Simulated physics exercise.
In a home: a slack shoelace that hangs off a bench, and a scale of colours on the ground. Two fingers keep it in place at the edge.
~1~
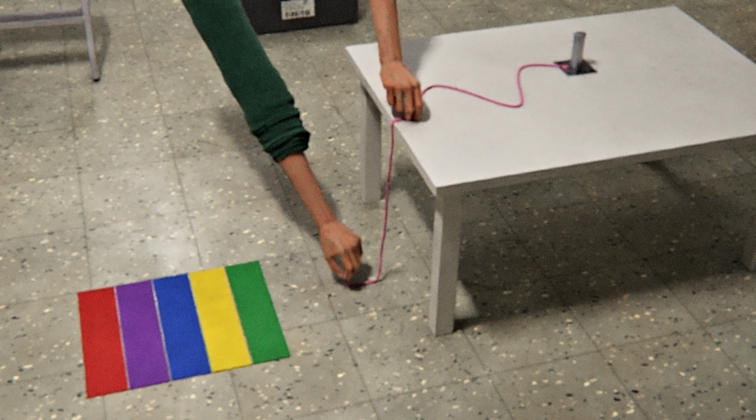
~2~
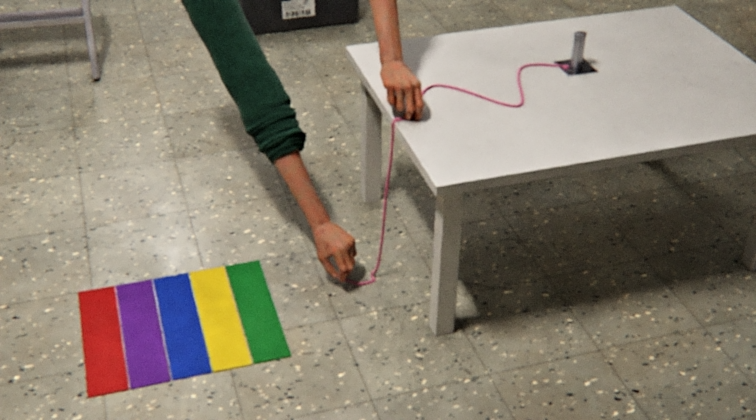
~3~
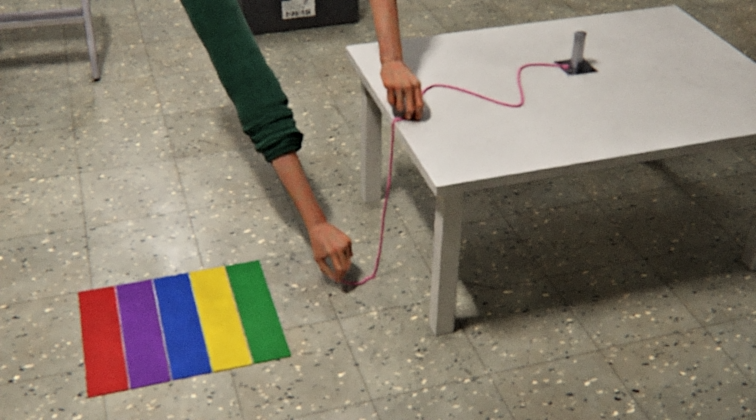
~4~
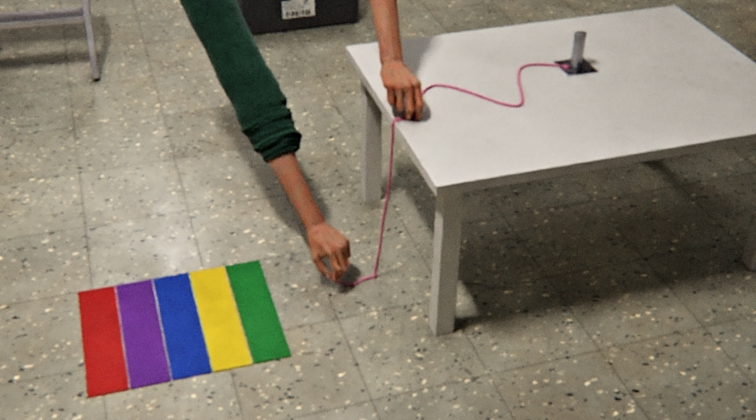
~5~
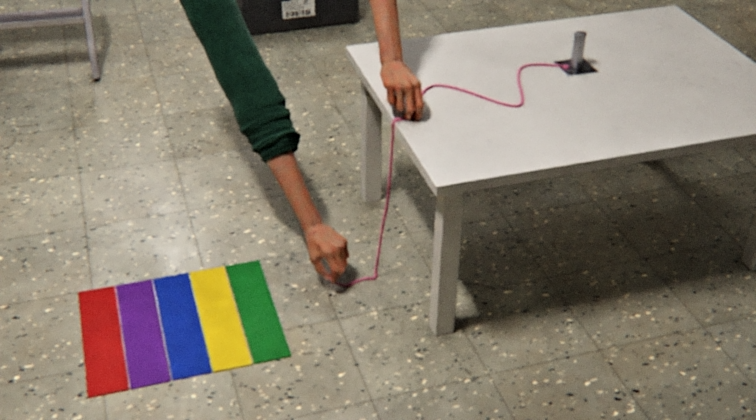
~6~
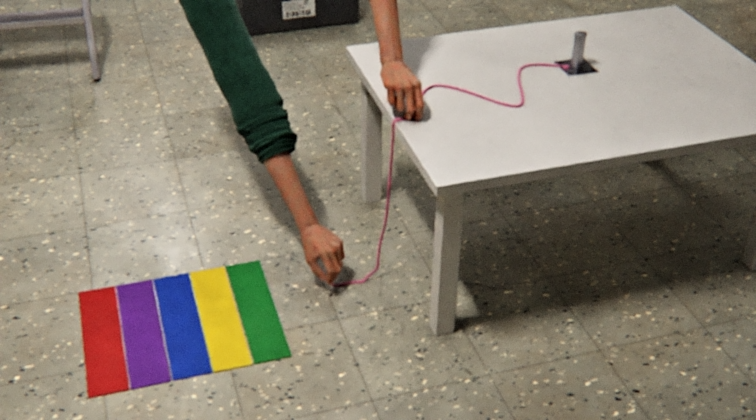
A hand at the lower end of a thin pinkish-red cord, hanging over the edge of a white table, moves slightly left near the floor, drawing the cord's end a little closer to the coloured stripes. The other hand stays at the table edge, and the cord on top barely changes.
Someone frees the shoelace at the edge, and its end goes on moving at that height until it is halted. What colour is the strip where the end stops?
It is red.
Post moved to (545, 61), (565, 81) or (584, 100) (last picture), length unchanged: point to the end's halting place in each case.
Pixels, try by try: About (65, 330), (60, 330), (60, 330).
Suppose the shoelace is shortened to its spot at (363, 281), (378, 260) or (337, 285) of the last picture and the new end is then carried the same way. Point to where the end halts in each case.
Try by try, the places come out as (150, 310), (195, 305) and (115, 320).
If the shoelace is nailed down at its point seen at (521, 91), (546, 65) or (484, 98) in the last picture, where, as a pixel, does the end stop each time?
First (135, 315), next (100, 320), last (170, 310).
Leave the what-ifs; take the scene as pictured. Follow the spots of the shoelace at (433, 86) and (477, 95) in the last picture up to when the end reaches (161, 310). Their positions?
They end up somewhere around (383, 129) and (416, 104).
Soon after, end near (161, 310); over blue.
After that, end near (118, 318); over red.
At the stop, end near (94, 323); over red. Over red.
